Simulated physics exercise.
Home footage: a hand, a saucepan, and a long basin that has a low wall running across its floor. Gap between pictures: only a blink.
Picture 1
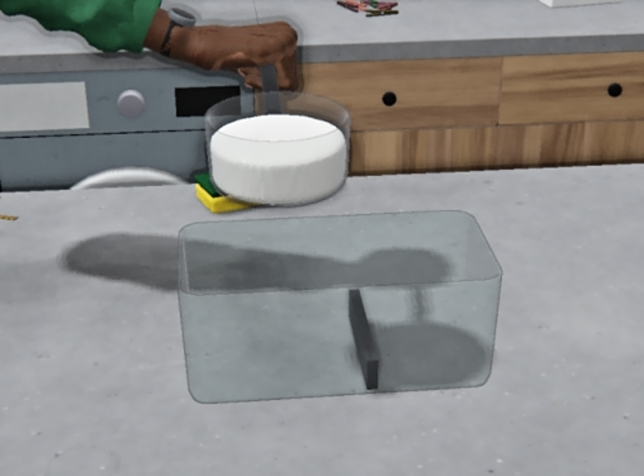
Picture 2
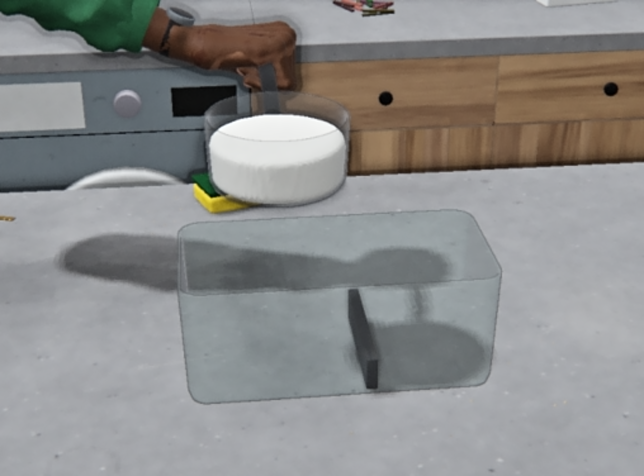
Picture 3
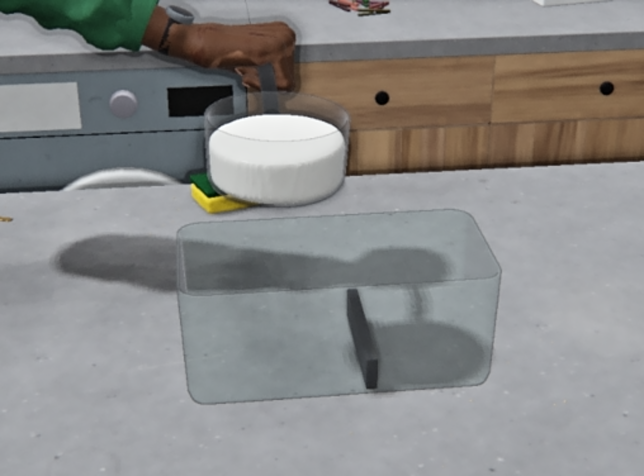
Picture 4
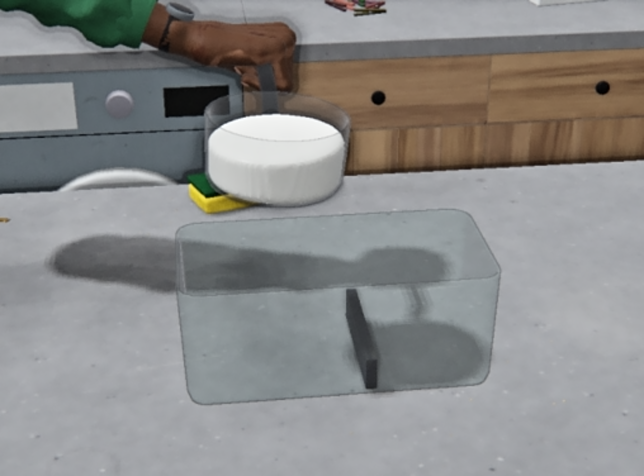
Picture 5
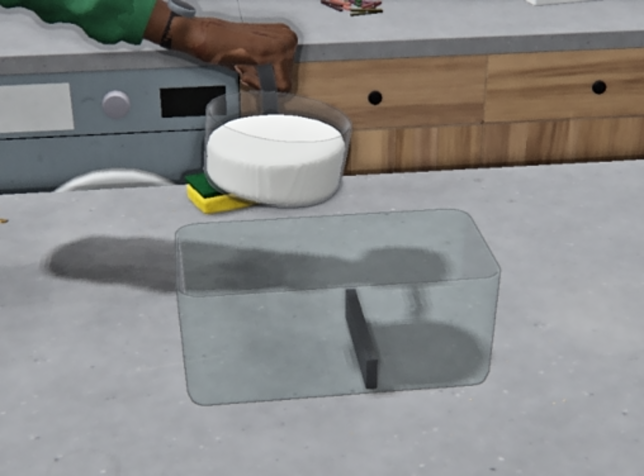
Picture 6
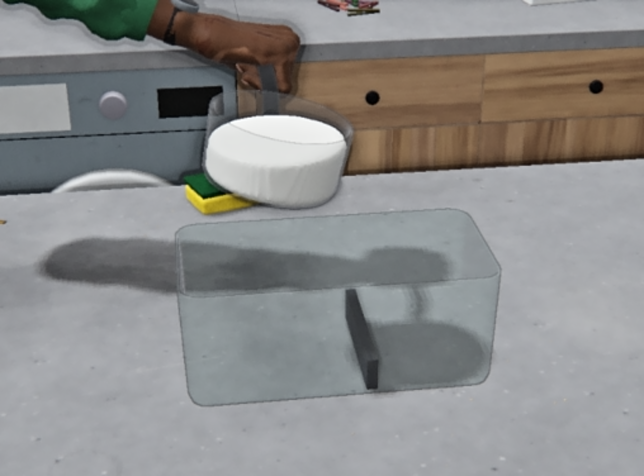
In a kitchen, a dark-skinned hand in a green sleeve slowly tilting a clear container of white contents behind a long transparent basin.
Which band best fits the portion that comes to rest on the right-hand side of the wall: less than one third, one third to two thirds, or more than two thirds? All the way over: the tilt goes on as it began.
It is more than two thirds.
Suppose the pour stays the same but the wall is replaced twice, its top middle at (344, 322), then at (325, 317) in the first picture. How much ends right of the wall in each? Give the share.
First try around 95 percent; second try around 95 percent.
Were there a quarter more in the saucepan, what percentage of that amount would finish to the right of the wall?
Roughly 85 in a hundred.
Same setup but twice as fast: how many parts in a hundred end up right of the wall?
About 75 in a hundred.
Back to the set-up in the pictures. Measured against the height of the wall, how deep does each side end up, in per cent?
10 per cent for the left part, 80 for the right.
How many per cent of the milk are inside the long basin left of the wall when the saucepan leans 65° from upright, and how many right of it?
You'd find 0 per cent on the left and 5 per cent on the right.
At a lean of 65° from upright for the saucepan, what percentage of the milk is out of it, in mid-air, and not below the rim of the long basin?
Roughly 30 percent.
A moment on, the saucepan is tipped part way and 65 per cent is still to pour, 0 is left of the wall and 7 right of it.
Next, the saucepan is tipped on its side and 16 per cent is still to pour, 6 is left of the wall and 68 right of it.
Then the saucepan is tipped on its side and 3 per cent is still to pour, 10 is left of the wall and 85 right of it.
Later the saucepan is tipped on its side and 1 per cent is still to pour, 12 is left of the wall and 87 right of it.
In the end 12 per cent lies left of the wall, 87 right of it and 0 outside.
